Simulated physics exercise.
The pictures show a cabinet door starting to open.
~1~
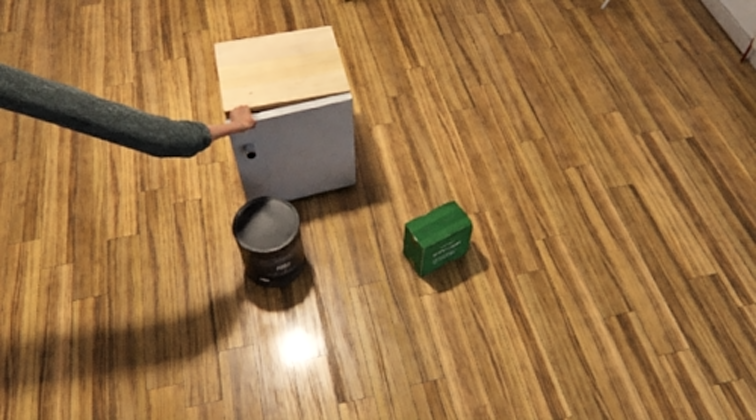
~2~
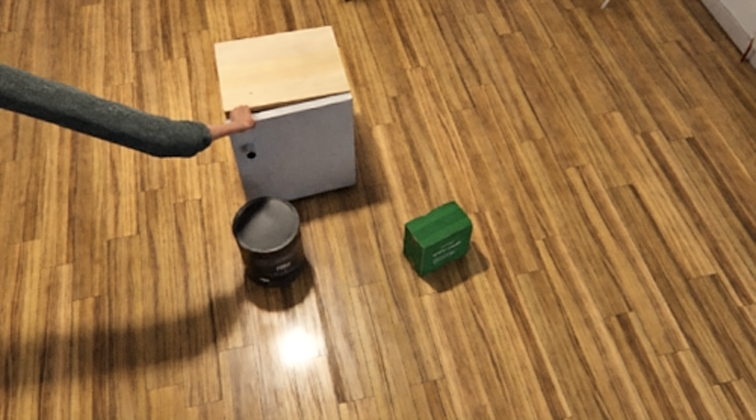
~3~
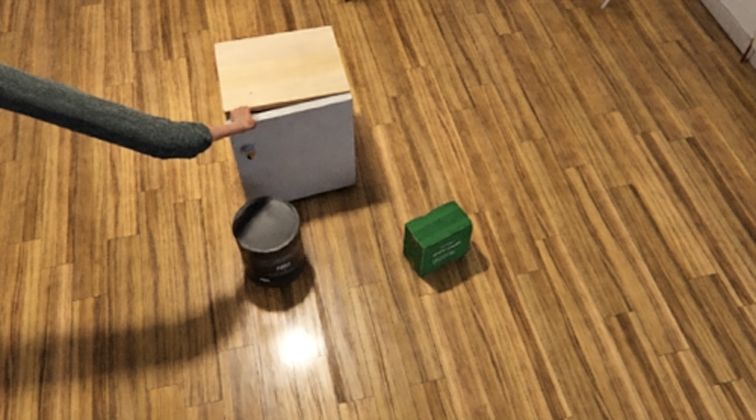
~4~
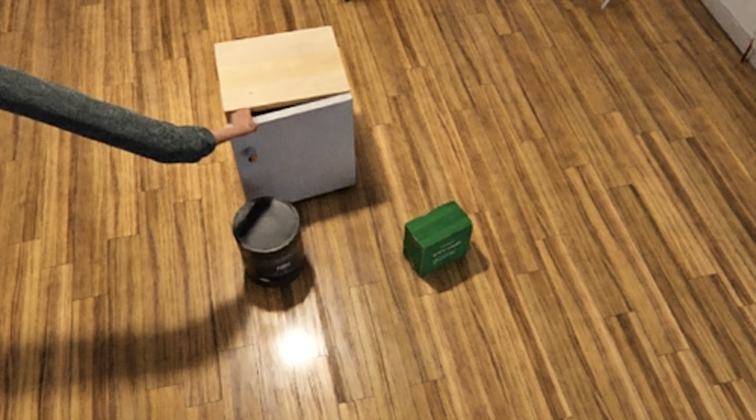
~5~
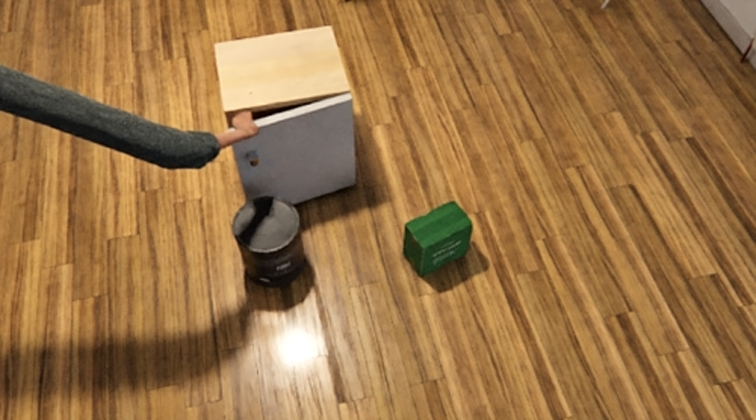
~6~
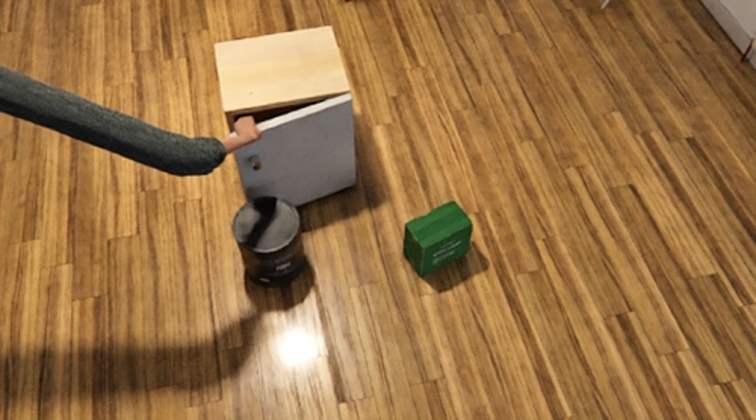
Cabinet door opening slightly as a hand pulls its top edge, with a black pail in front and a green parcel to the right.
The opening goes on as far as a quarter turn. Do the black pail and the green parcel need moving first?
The black pail gets knocked, the green parcel escapes contact.
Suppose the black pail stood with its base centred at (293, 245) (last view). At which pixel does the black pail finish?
It ends around (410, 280).
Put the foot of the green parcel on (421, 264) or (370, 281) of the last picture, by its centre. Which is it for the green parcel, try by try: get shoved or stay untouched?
In that order, it escapes contact; is struck.
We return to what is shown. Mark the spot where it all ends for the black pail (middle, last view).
Near (302, 287).
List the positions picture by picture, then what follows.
In the first picture, door 4° open; black pail (271, 243); green parcel (437, 239); door (298, 159).
In the second picture, door 4° open; green parcel (437, 239); door (298, 159).
In the third picture, door 5° open; black pail (271, 243); door (298, 160).
In the fourth picture, door 7° open; green parcel (437, 239); door (299, 161).
In the fifth picture, door 9° open; black pail (271, 243); door (299, 163).
In the sixth picture, door 12° open; black pail (271, 243); green parcel (437, 239); door (301, 166).
Then, 0.68 s on from there, door 35° open; black pail displaced a little near (285, 263); green parcel at rest near (437, 239).
In the end, the black pail gets shoved, near (302, 287); the green parcel stays untouched, near (437, 239).
